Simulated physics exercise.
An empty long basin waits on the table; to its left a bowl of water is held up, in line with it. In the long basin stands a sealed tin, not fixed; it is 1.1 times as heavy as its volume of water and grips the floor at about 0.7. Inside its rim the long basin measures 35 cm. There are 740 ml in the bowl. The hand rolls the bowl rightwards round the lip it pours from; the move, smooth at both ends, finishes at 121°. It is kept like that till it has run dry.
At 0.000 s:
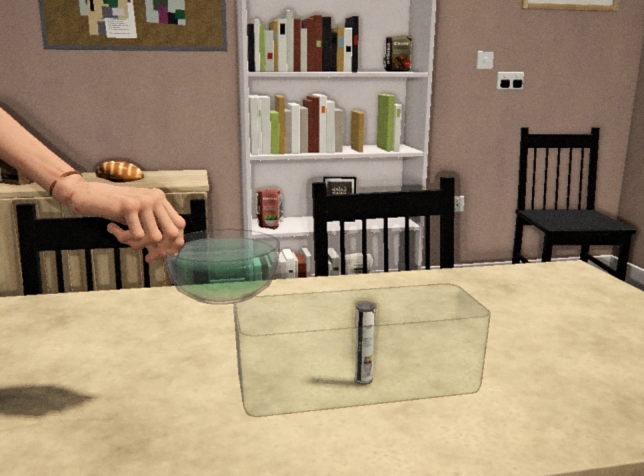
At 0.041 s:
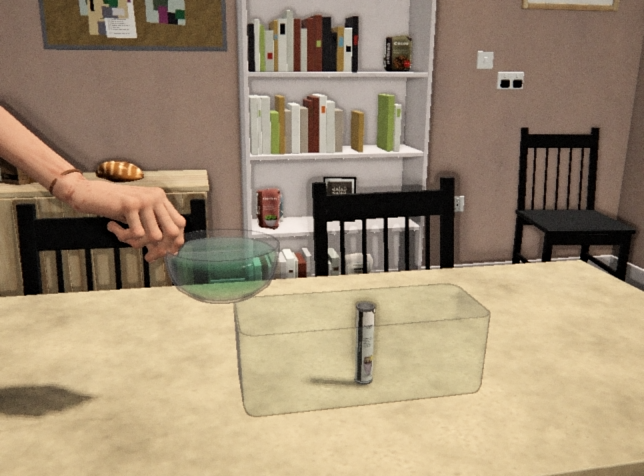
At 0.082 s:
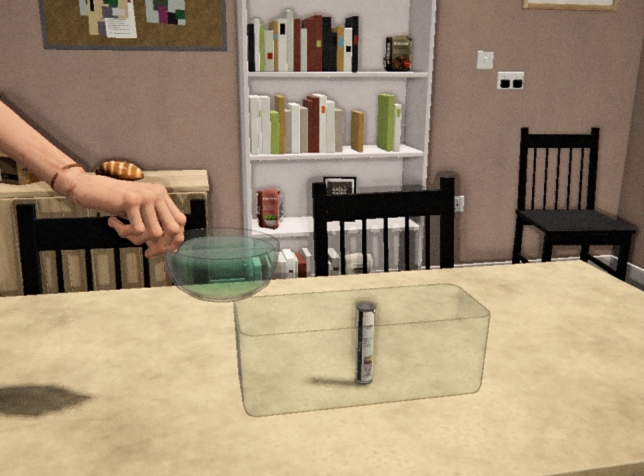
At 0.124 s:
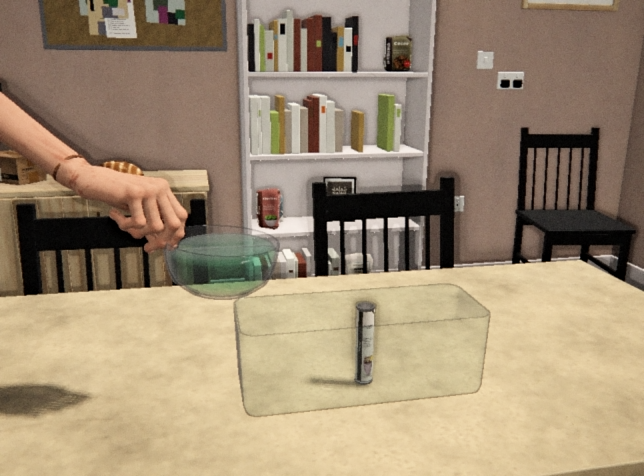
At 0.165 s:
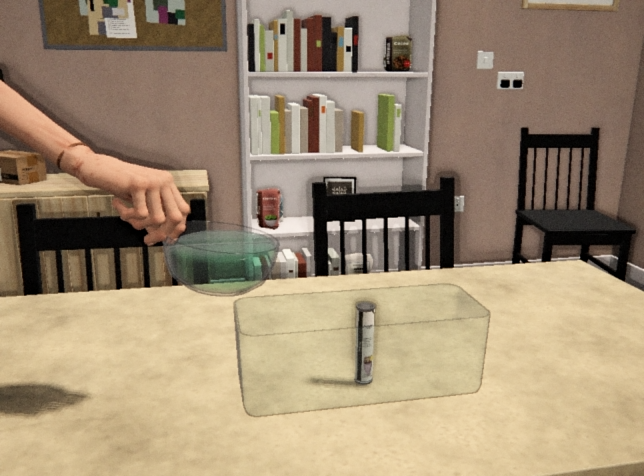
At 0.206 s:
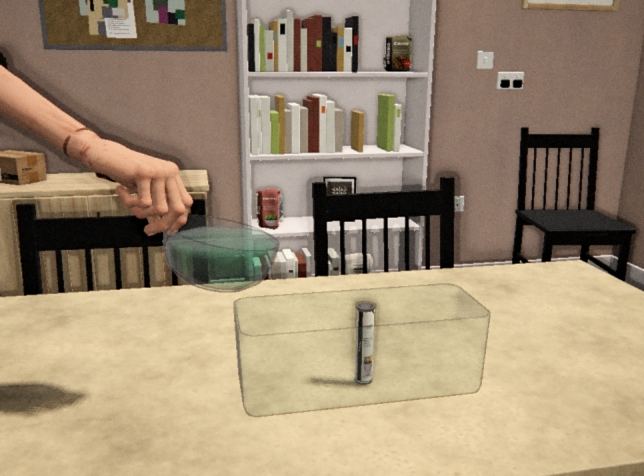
A hand slowly tilts a clear bowl of green water rightwards beside a long empty basin.
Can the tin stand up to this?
The tin goes over.
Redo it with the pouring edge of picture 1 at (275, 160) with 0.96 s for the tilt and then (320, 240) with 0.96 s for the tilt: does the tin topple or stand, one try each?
First it topples; then it stays up.
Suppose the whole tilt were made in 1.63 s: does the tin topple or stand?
Then it goes over.
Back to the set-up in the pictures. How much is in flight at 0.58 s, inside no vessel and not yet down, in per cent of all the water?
Some 48 per cent.
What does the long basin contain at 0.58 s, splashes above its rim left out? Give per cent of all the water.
Some 16 per cent.
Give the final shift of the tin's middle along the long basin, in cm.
About 8.5 cm.
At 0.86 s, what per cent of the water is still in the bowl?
Near 0 in a hundred.
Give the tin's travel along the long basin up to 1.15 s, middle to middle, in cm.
Some 8 cm.
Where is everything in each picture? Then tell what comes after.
In the first frame, it leans 0°; its right rim is at (278, 243); the water meets the walls at (167, 254) and (276, 248); the long basin's rim runs from (237, 318) to (474, 300); the tin's top is at (365, 310).
In the second frame, it leans 1°; its right rim is at (278, 243); the water meets the walls at (167, 253) and (276, 248).
In the third frame, it leans 2°; its right rim is at (278, 243); the water meets the walls at (167, 252) and (275, 246).
In the fourth frame, it leans 5°; its right rim is at (278, 243); the water meets the walls at (167, 249) and (275, 244).
In the fifth frame, it leans 9°; its right rim is at (278, 243); the water meets the walls at (166, 246) and (276, 241).
In the sixth frame, it leans 13°; its right rim is at (278, 243); the water meets the walls at (166, 241) and (276, 238); 1 per cent is over the edge.
By 0.58 s the tilt is 80° and 36 per cent is still to pour; the tin stands where it began.
By 0.86 s the tilt is 118° and 0 per cent is still to pour; the tin leans 58°.
By 1.15 s the tilt is 121° and 0 per cent is still to pour; the tin lies on its side.
By 1.46 s the tilt is 121° and 0 per cent is still to pour; the tin lies on its side.
At rest the tin lies on its side.
